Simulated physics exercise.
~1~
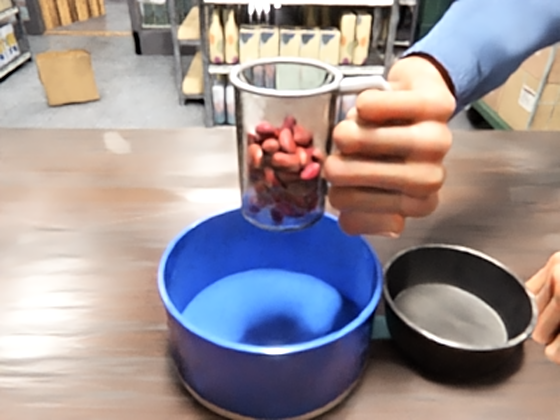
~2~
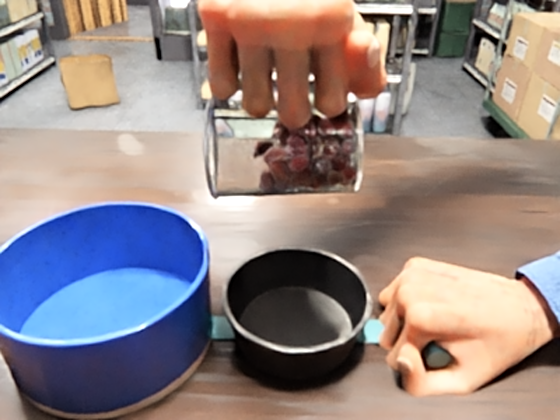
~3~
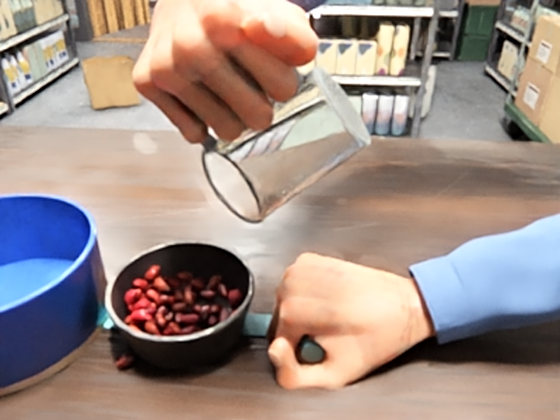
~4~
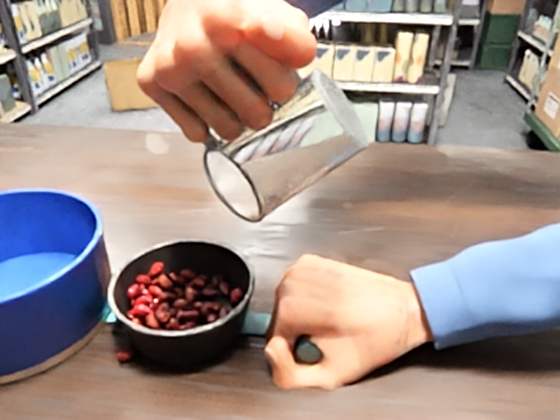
At first, a hand holds a clear cup of red kidney beans upright above a blue pot, with a smaller black dish beside it on a wooden table. The other hand grips the black dish's handle, and the joined pot and dish slide left as the cup tips onto its side. The two containers keep moving left while the cup turns further, and the beans drop into the black dish. By the end, the emptied cup hangs mouth downward, nearly all the beans rest in the black dish, a few lie on the table, and the blue pot stays empty.
